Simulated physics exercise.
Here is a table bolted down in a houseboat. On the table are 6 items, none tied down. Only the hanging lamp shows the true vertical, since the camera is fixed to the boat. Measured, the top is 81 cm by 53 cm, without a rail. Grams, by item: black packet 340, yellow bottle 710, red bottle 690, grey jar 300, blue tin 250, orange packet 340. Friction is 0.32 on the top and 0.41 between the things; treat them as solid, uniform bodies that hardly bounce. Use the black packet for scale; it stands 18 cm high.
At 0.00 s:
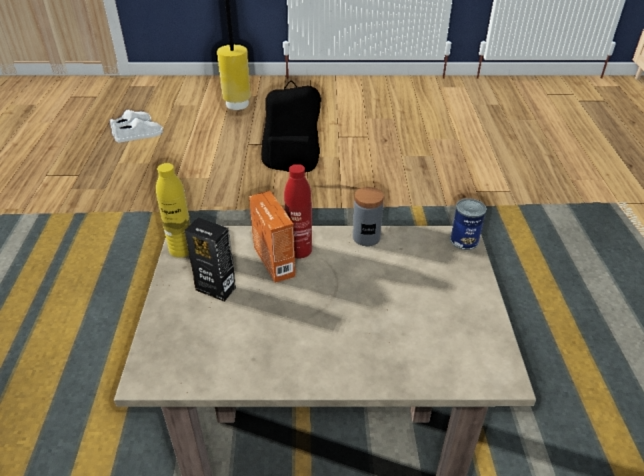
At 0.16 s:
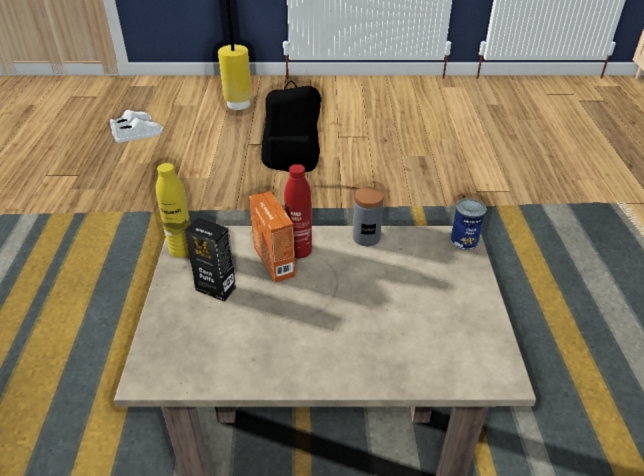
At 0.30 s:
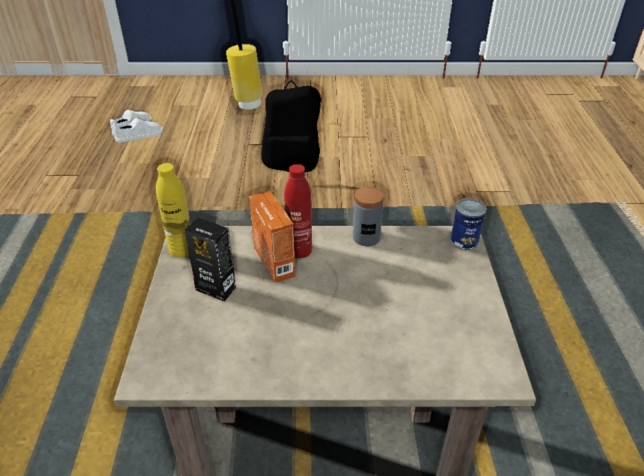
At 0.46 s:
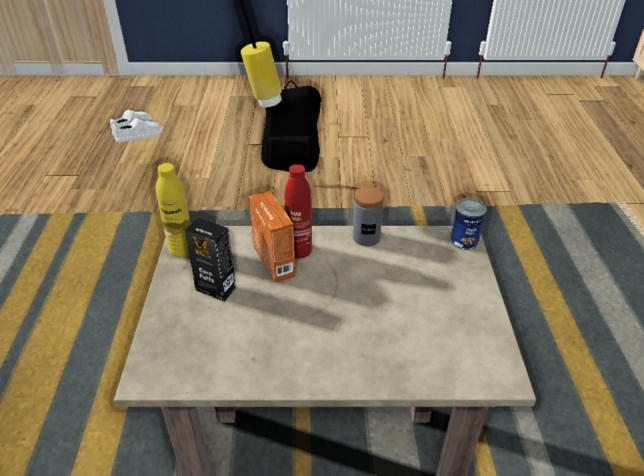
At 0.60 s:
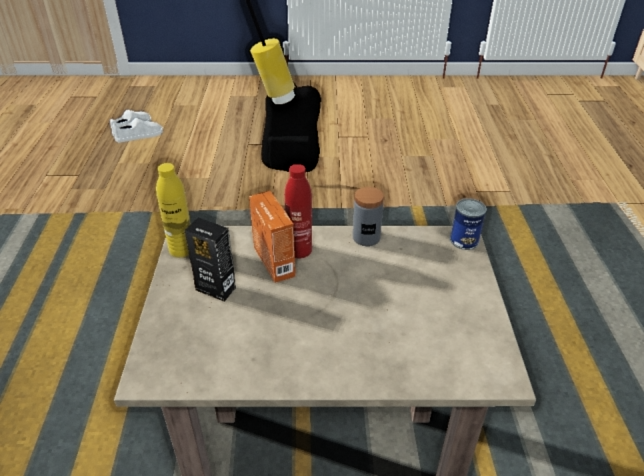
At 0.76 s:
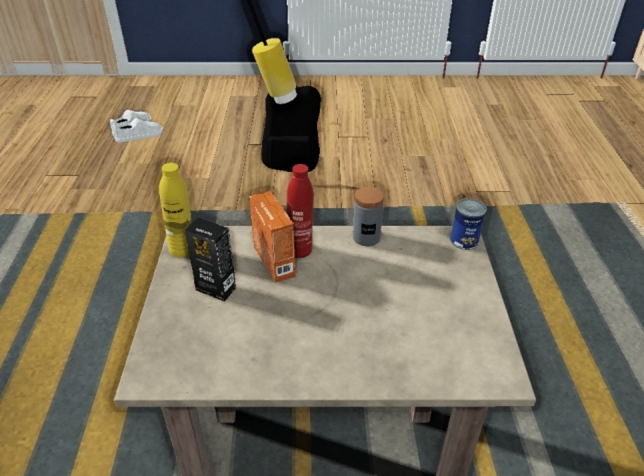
In a wood-floored room, a yellow hanging lamp hung straight, then swung right behind a table of bottles, packets and cans, before the yellow and red bottles leaned very slightly right.
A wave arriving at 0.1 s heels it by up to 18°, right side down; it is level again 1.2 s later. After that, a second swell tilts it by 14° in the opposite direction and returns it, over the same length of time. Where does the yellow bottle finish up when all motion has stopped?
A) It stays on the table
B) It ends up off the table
It stays on the table.
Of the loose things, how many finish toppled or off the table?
Tally: 3.
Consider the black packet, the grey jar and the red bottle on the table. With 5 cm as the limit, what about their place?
First, the black packet stays in its position; second, the grey jar stays in its position; third, the red bottle is moved away.
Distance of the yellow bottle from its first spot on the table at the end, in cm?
Start to finish, roughly 13 cm.
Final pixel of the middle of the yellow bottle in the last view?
It winds up close to (207, 255).
After 1.26 s, boat level; yellow bottle 48° off its base near (224, 217); red bottle 45° off its base; orange packet 3° off its base.
After 1.96 s, heel 13°, left side down; yellow bottle on its side near (212, 254); red bottle on its side; orange packet 10° off its base.
In the end (3.3 s), toppled on the table, yellow bottle, red bottle and orange packet; the other 3 under 5 cm from the start. In the last view, yellow bottle near (207, 255).
